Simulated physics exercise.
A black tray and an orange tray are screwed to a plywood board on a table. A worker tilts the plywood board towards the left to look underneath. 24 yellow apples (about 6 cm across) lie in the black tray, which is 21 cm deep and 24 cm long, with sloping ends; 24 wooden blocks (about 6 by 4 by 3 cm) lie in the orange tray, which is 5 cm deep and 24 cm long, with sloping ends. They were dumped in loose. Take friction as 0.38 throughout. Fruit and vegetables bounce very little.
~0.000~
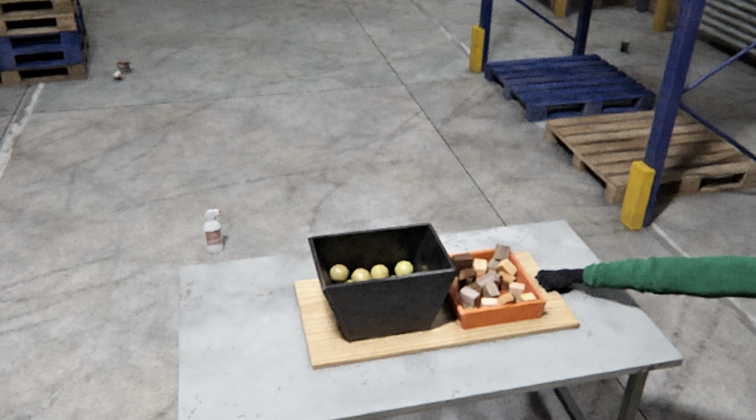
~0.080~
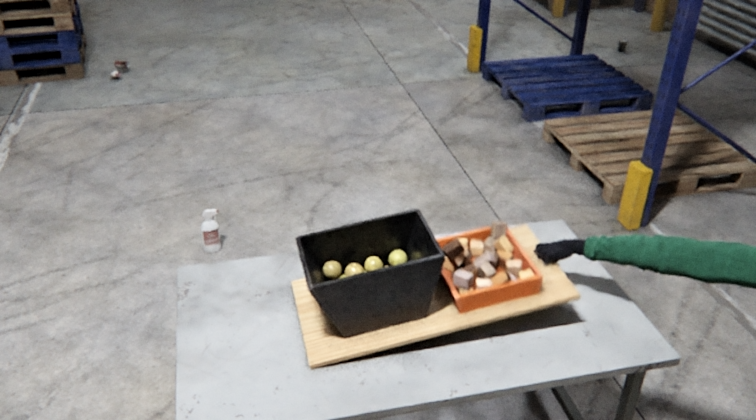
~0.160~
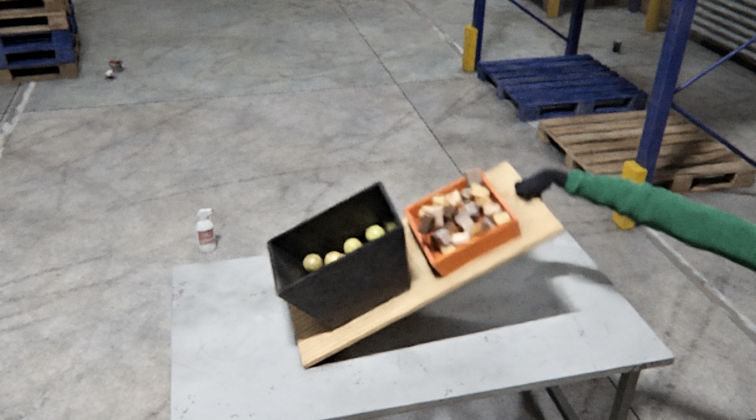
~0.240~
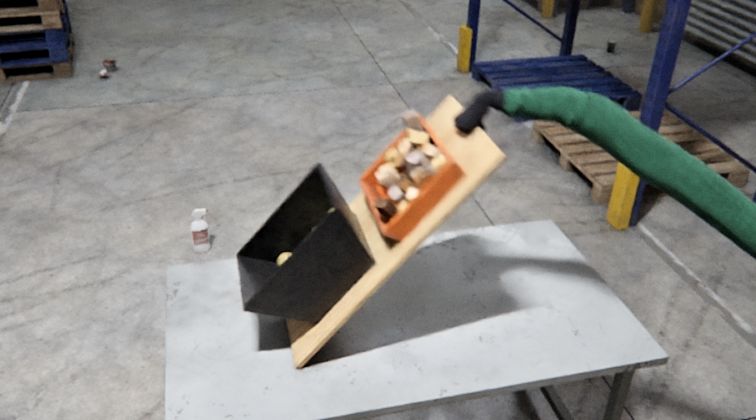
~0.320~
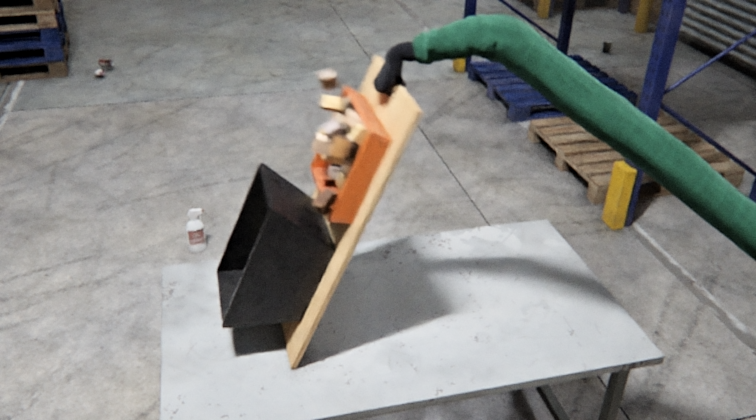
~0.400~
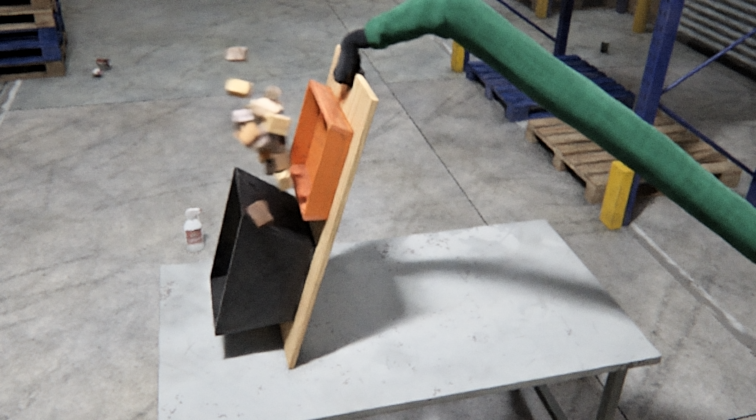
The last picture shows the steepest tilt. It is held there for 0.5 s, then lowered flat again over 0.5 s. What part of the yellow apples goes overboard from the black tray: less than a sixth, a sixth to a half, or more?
Out of the black tray go more than half of the yellow apples.
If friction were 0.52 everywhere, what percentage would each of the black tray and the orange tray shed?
Then black tray 100, orange tray 100 per cent.
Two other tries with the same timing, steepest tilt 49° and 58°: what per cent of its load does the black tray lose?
First 0, then 0 per cent.
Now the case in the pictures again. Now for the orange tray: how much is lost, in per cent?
Lost: Orange tray 100 per cent.
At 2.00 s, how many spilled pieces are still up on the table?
Some 6 pieces.
After 0.66 s, tilt 74°; black tray 9 in, 15 out and orange tray 0 in, 24 out.
After 0.98 s, tilt 69°; black tray 3 in, 21 out and orange tray 0 in, 24 out.
After 1.42 s, tilt 0°; black tray 1 in, 23 out and orange tray 0 in, 24 out.
When it is over (at 2.00 s), black tray 1 in, 23 out and orange tray 0 in, 24 out. Asked share, 23 of 24, 96 per cent.
